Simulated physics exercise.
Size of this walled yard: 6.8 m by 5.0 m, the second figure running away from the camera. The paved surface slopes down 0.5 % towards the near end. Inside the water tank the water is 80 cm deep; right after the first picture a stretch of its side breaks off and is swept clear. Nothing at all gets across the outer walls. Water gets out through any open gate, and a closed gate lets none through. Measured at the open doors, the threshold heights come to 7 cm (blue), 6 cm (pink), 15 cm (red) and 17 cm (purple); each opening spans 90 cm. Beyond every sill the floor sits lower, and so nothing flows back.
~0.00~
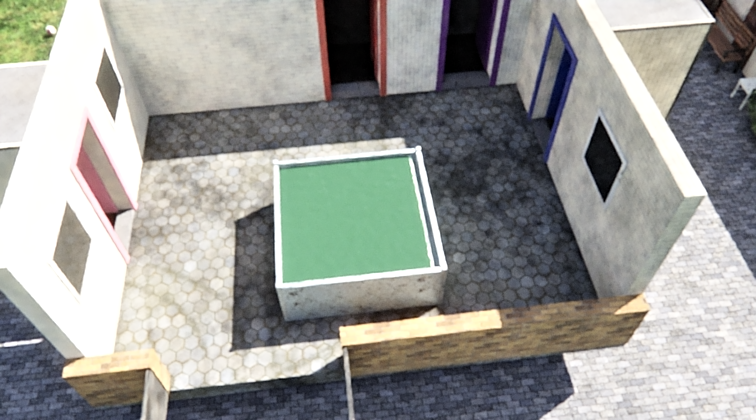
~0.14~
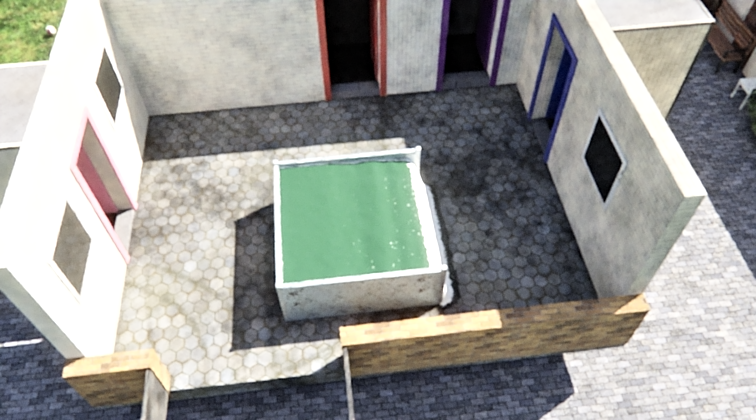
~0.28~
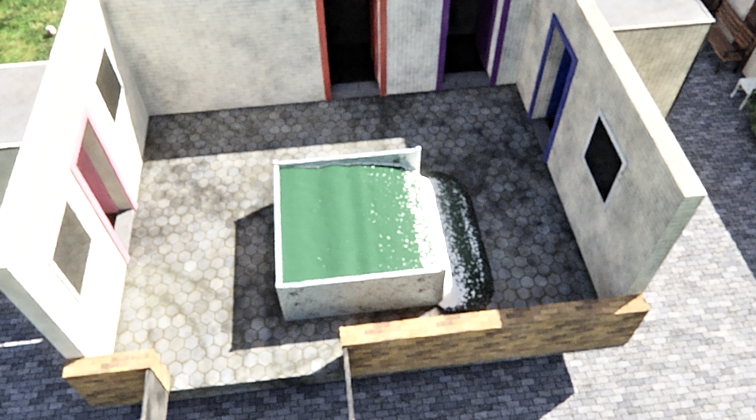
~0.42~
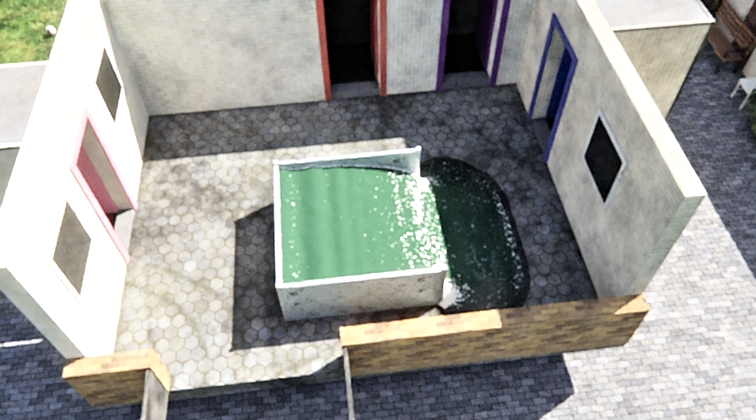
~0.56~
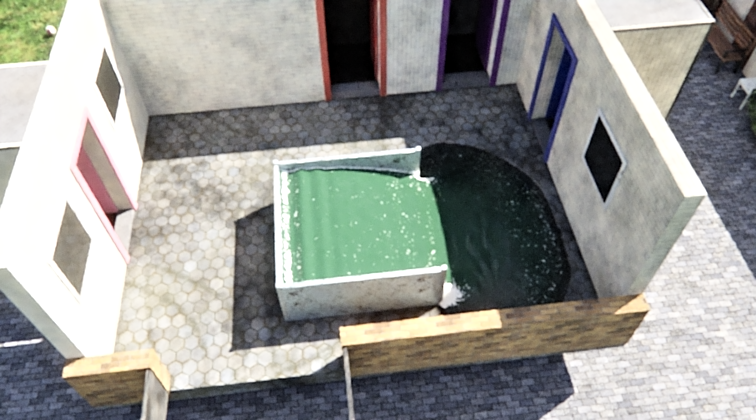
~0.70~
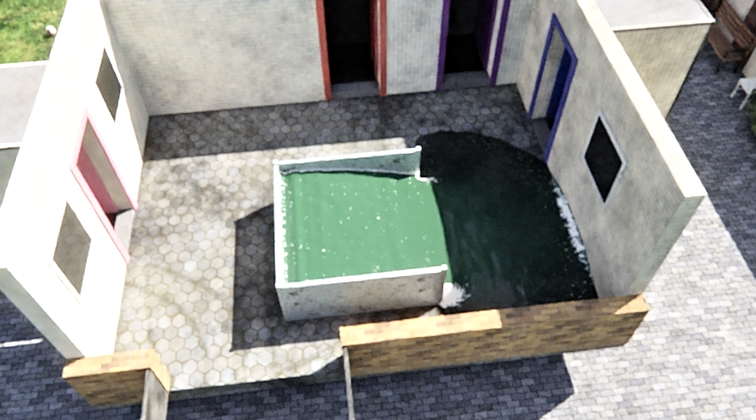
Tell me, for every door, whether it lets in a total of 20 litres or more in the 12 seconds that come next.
For every door: The blue door does; the pink door does; the red door does not; the purple door does.
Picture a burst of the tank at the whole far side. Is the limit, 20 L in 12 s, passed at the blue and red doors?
Well, against that limit, at blue it's too much, and at red it's too much.
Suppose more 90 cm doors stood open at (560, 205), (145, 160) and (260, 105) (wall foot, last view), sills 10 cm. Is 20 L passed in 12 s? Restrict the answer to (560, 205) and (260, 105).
First door beyond the limit, second door short of the limit.
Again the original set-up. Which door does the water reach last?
It's the pink door that comes last.
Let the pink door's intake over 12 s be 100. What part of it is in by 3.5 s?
Share by then: ~ 0 %.
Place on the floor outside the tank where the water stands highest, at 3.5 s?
It's at about (512, 90) in the last picture.
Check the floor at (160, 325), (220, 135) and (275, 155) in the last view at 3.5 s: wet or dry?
Respectively: Was missed, was missed, was missed.
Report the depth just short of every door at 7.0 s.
Blue 12 cm, pink 15 cm, red 8 cm, purple 11 cm.
After 1.4 s water covers 30 % of the floor and is deepest (56 cm) near (595, 312); blue door 21 cm at the sill, 18 L in, pink door not reached, red door not reached, purple door not reached.
After 2.2 s water covers 30 % of the floor and is deepest (50 cm) near (600, 323); blue door 20 cm at the sill, 79 L in, pink door not reached, red door not reached, purple door 18 cm at the sill, 0 L in.
After 3.5 s water covers 55 % of the floor and is deepest (34 cm) near (512, 90); blue door 14 cm at the sill, 142 L in, pink door not reached, red door 6 cm at the sill, 0 L in, purple door 30 cm at the sill, 54 L in.
After 7.0 s water covers 95 % of the floor and is deepest (16 cm) near (130, 246); blue door 12 cm at the sill, 236 L in, pink door 15 cm at the sill, 30 L in, red door 8 cm at the sill, 0 L in, purple door 11 cm at the sill, 118 L in.
After 12.0 s water covers 95 % of the floor and is deepest (12 cm) near (110, 380); blue door 8 cm at the sill, 259 L in, pink door 8 cm at the sill, 85 L in, red door 5 cm at the sill, 0 L in, purple door 7 cm at the sill, 119 L in.
